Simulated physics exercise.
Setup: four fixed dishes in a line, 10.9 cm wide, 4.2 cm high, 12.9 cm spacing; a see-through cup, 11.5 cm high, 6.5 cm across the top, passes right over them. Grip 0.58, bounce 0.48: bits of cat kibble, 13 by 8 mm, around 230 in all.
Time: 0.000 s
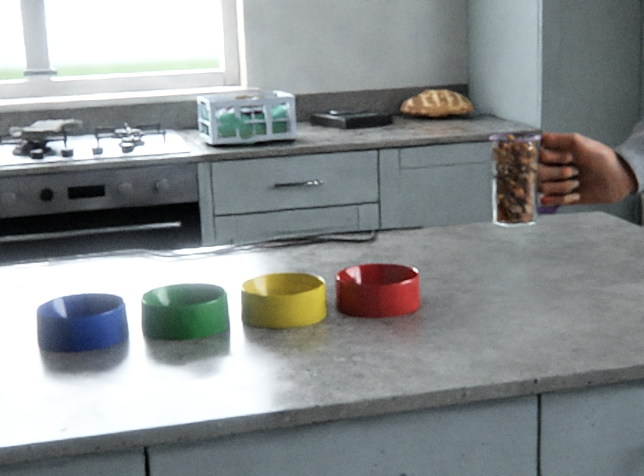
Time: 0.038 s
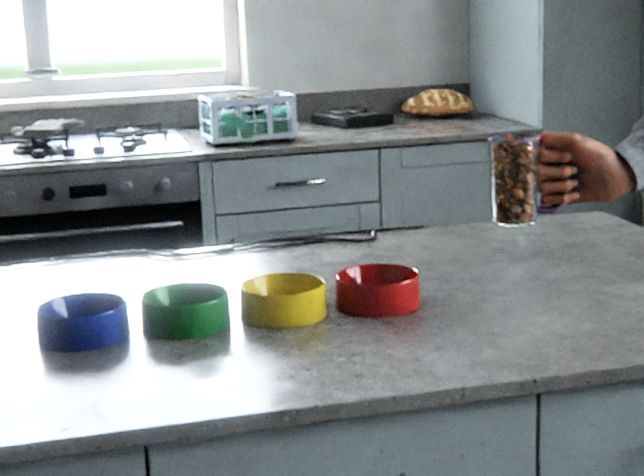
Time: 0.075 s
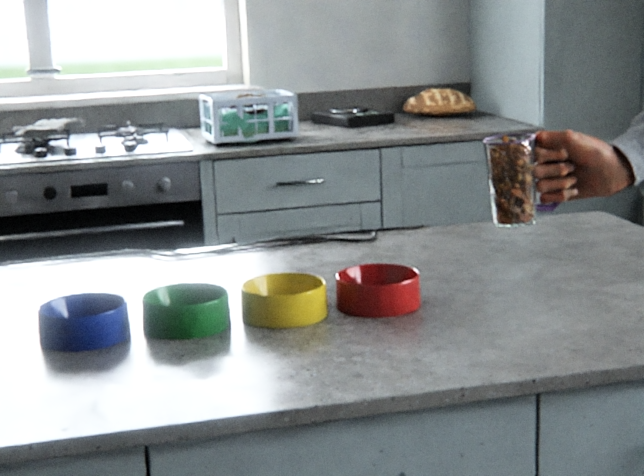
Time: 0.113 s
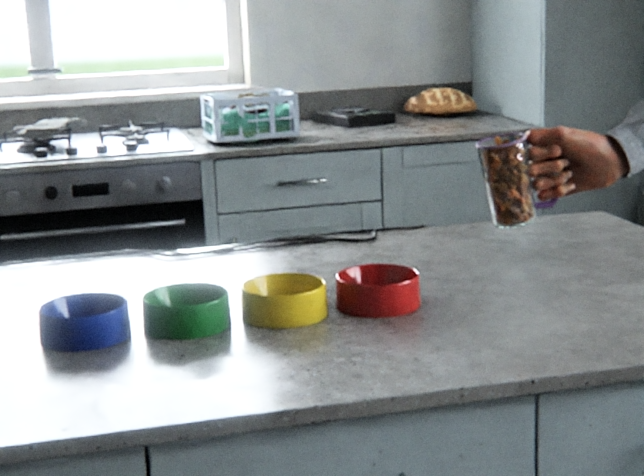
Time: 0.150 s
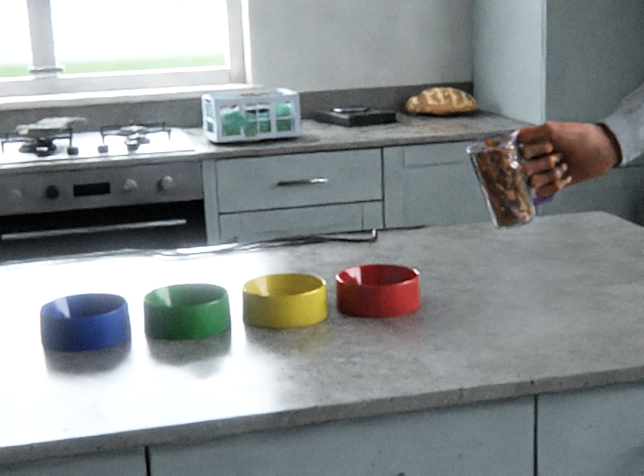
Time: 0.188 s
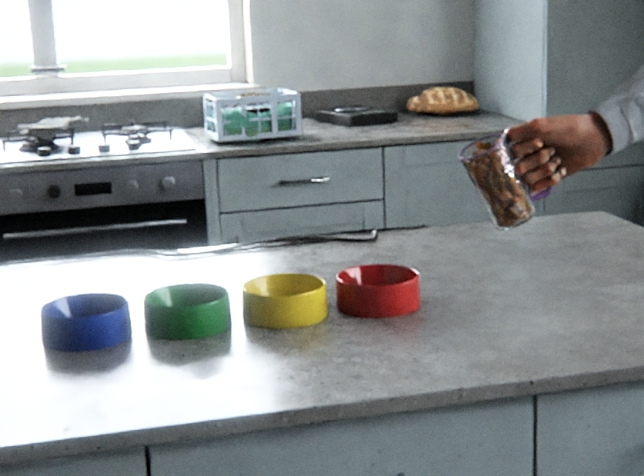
A hand holds a clear cup of brown kibble upright at the right, above a gray counter with blue, green, yellow and red dishes in a row. The hand then tilts the cup steadily leftward while shifting it slightly left, leaving it leaning with the pieces still inside.
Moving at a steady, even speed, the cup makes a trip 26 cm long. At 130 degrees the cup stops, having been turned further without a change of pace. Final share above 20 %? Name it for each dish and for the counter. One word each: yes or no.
Red dish: Yes; blue dish: No; green dish: No; yellow dish: No; counter: No.
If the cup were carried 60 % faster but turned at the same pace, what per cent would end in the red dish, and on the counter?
Red 10, counter 20.
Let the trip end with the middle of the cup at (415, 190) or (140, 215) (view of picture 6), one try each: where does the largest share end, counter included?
Red; red.
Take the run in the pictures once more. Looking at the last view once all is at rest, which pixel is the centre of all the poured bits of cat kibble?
My guess is close to (366, 294).
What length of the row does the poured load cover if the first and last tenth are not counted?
9 centimetres.
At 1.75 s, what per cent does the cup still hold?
Roughly 0 %.
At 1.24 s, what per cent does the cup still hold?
Some 0 per cent of the load.
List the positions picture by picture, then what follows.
In the first picture, cup at (515, 180), tilt 0 degrees, lip at (493, 139), moved 0.0 cm; middle of the pieces at (512, 183); red dish at (377, 275); yellow dish at (283, 284); green dish at (184, 295); blue dish at (81, 305).
In the second picture, cup at (514, 180), tilt 1 degrees, lip at (491, 140), moved 0.1 cm; middle of the pieces at (512, 183).
In the third picture, cup at (512, 180), tilt 5 degrees, lip at (486, 143), moved 0.4 cm; middle of the pieces at (510, 184).
In the fourth picture, cup at (508, 181), tilt 11 degrees, lip at (479, 147), moved 0.9 cm; middle of the pieces at (506, 185).
In the fifth picture, cup at (503, 182), tilt 18 degrees, lip at (470, 152), moved 1.6 cm; middle of the pieces at (502, 185).
In the sixth picture, cup at (499, 183), tilt 25 degrees, lip at (461, 158), moved 2.3 cm; middle of the pieces at (498, 186); red dish at (378, 275); yellow dish at (284, 285); green dish at (186, 295); blue dish at (85, 305). The cup turns about 195 degrees a second and travels 18 cm a second.
Then, at 0.82 s, tilt 130 degrees; cup holds 50 %, red 45 %.
After 1.24 s, tilt 130 degrees; cup holds 0 %, red 85 %, yellow 5 %.
After 1.75 s, tilt 130 degrees; cup holds 0 %, red 85 %, yellow 5 %.
In the end, at 2.0 s, red 85 %, blue 0 %, green 0 %, yellow 5 %, counter 10 %.
